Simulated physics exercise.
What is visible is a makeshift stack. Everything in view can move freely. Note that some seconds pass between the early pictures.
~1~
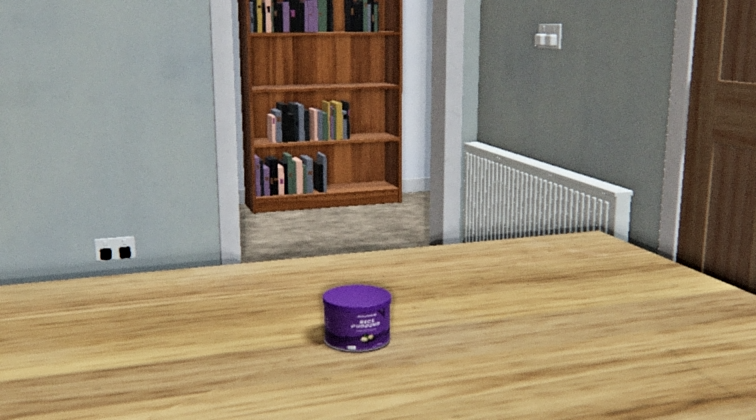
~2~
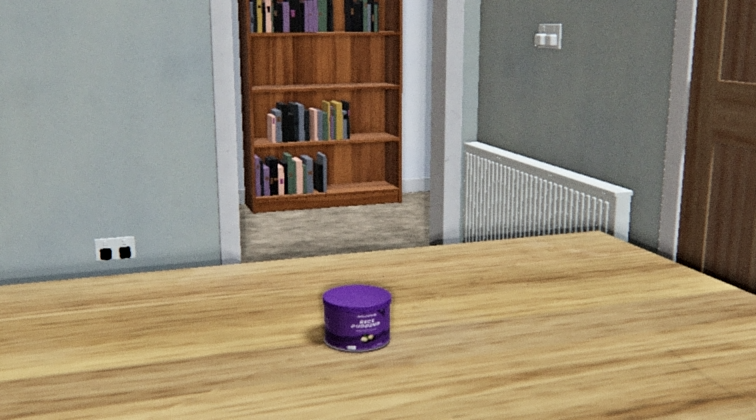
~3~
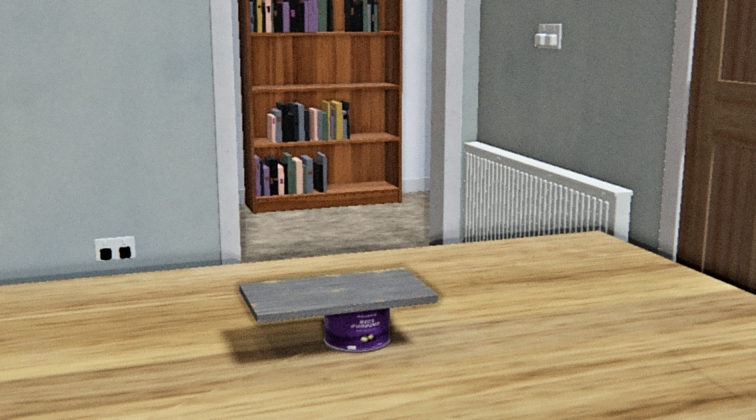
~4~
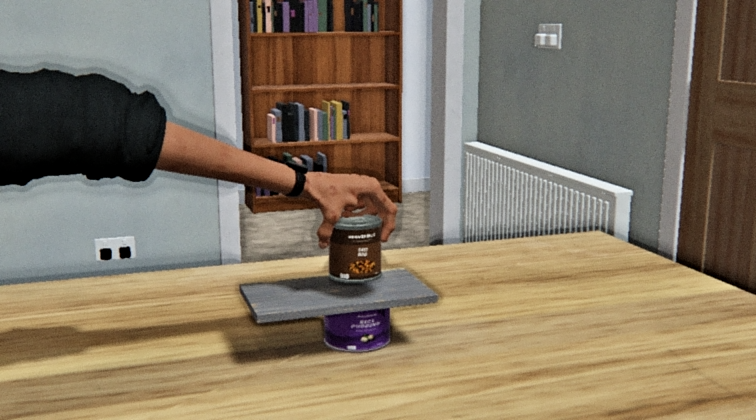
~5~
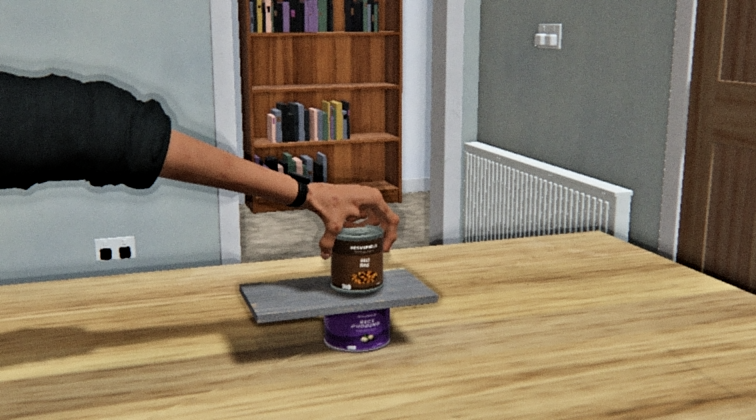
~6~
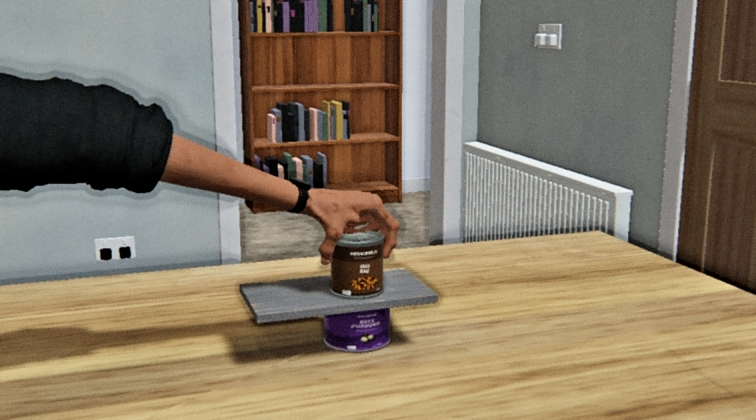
In the video, a purple tub sits on a wooden table, then a gray slab appears on top of it. A hand reaches in from the left and lowers a brown tin onto the slab, keeping hold of it.
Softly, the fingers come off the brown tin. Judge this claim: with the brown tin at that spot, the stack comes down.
The claim is wrong.
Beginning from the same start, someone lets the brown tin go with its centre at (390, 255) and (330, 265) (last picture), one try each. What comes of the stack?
Result of try one: No collapse; result of try two: No collapse.
Then, 0.80 s after the last picture, nothing has stirred.
Then, 1.70 s after the last picture, brown tin resting near (357, 264).
At rest, all 3 in place. Seen from the same camera at the end, brown tin near (357, 264). The stack stays up.
